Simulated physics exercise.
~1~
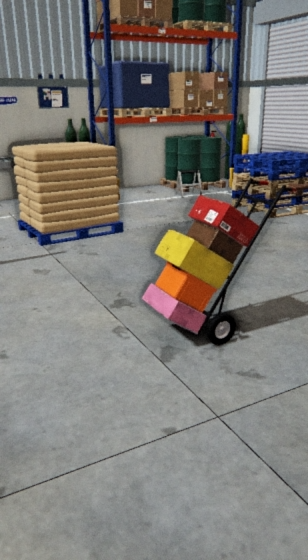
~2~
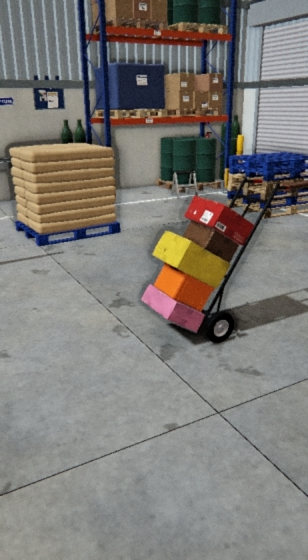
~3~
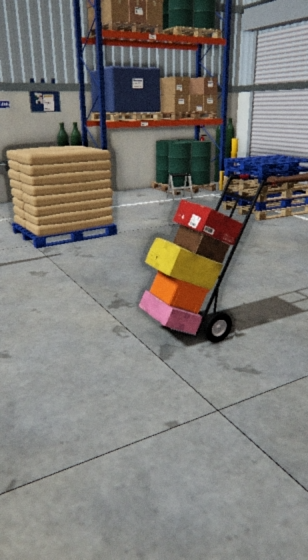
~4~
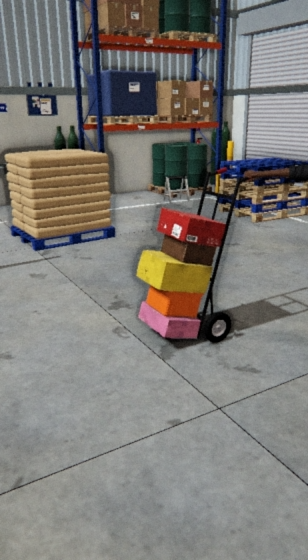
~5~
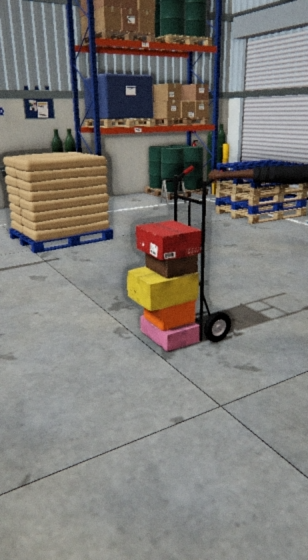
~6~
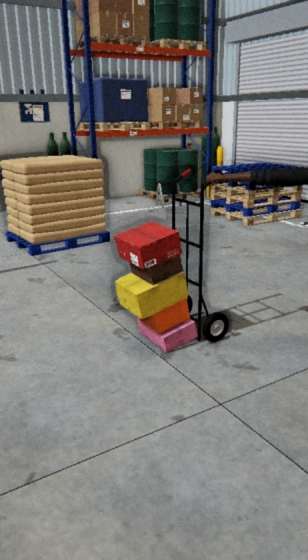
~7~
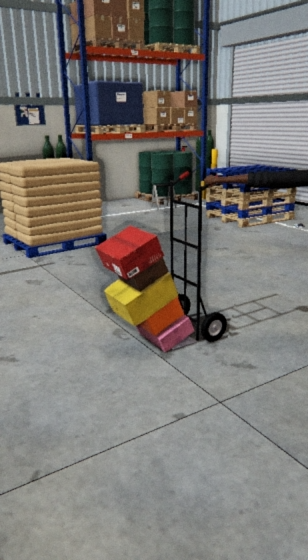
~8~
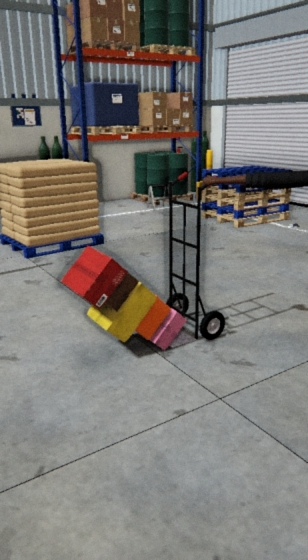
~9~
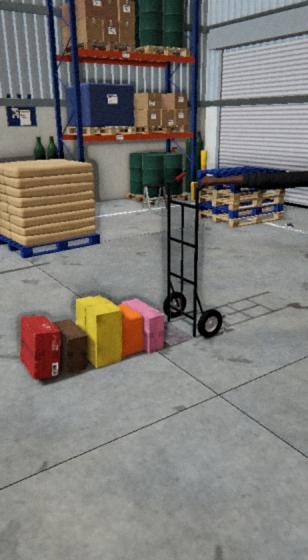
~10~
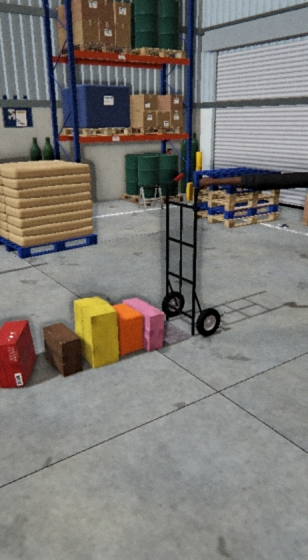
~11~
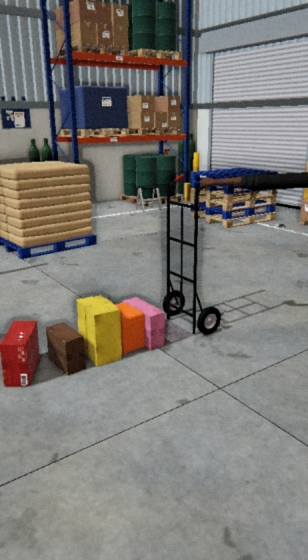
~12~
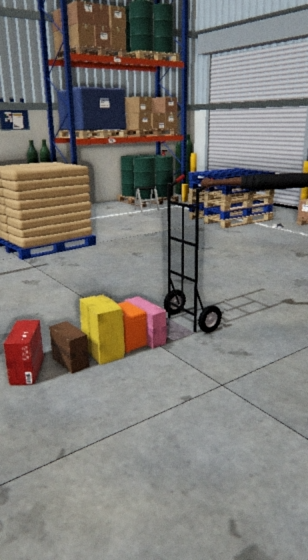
A hand truck swings upright and its stack of five colourful boxes topples left onto the floor.
